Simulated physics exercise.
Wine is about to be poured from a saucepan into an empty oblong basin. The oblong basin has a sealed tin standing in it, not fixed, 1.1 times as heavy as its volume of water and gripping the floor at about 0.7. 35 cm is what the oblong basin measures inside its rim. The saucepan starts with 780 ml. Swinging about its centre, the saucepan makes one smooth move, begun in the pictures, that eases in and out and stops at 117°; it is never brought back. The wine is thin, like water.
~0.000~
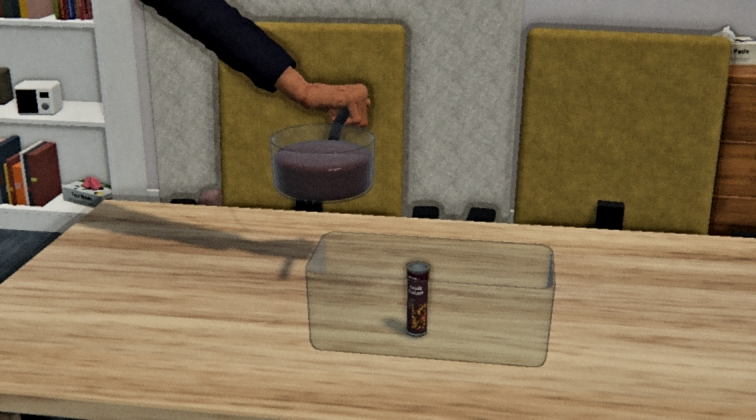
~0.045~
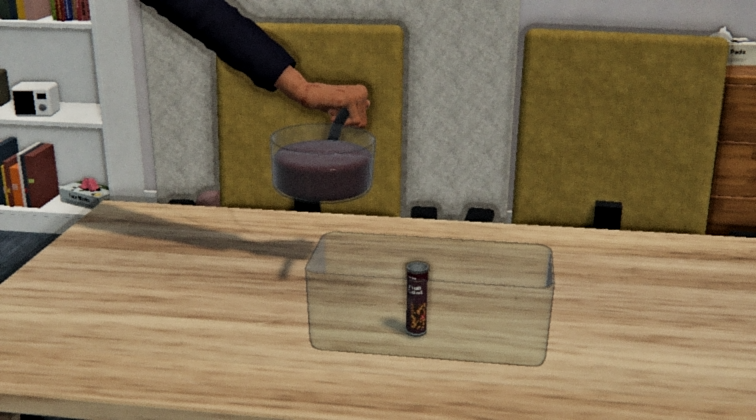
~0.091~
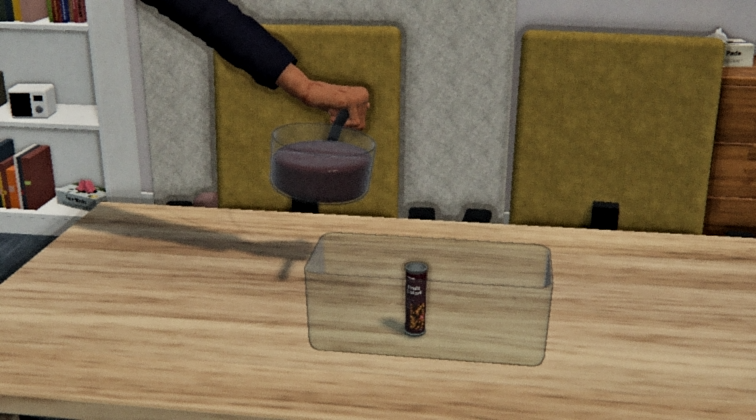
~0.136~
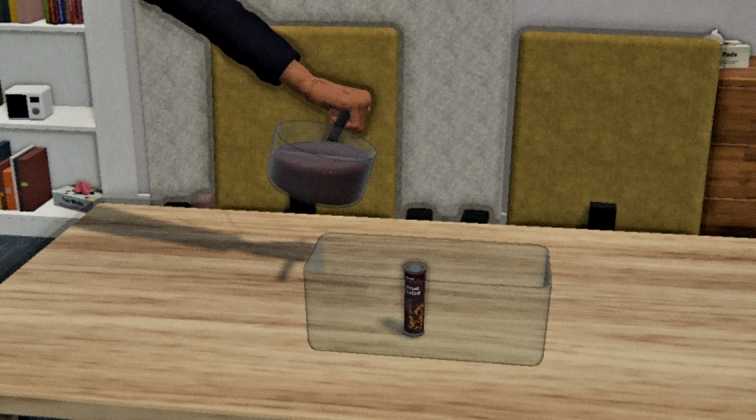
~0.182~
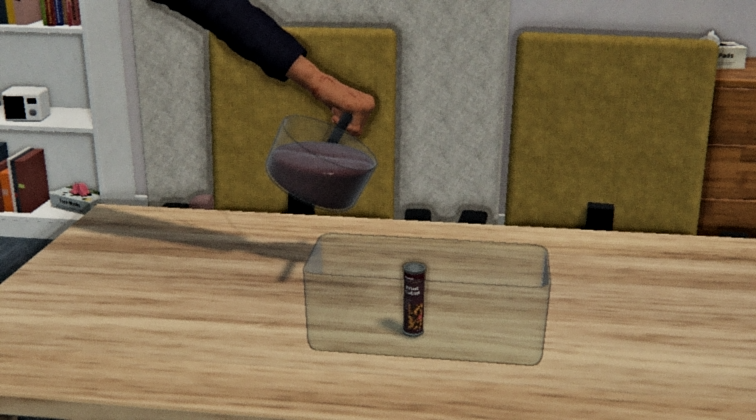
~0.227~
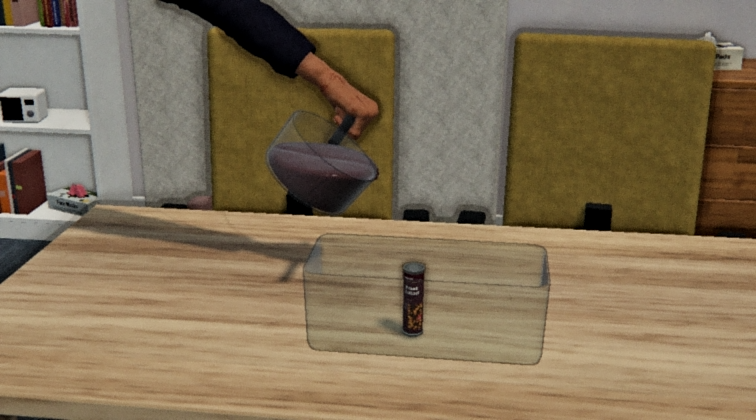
A hand tilting a clear saucepan of purple liquid steadily rightward above a wooden table, beside a transparent basin containing a tin.
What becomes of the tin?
The tin is knocked over.
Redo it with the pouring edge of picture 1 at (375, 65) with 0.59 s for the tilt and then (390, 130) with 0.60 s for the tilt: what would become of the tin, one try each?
First it tips over; then it tips over.
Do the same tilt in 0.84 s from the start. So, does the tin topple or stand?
Result: Tin tipped over.
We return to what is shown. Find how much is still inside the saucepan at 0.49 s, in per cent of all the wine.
Roughly 16 per cent.
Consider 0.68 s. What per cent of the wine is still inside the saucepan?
I'd estimate some 2 per cent.
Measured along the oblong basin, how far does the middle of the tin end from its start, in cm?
Around 9.0 cm.
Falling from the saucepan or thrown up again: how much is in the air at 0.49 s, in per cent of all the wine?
Roughly 42 percent.
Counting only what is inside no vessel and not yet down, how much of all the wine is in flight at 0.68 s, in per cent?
Around 5 percent of it is airborne.
After 0.49 s the tilt is 108° and 17 per cent is still to pour; the tin stands where it began.
After 0.68 s the tilt is 117° and 2 per cent is still to pour; the tin leans 12°.
After 0.87 s the tilt is 117° and 0 per cent is still to pour; the tin lies on its side.
After 1.09 s the tilt is 117° and 0 per cent is still to pour; the tin lies on its side.
In the end the tin lies on its side.
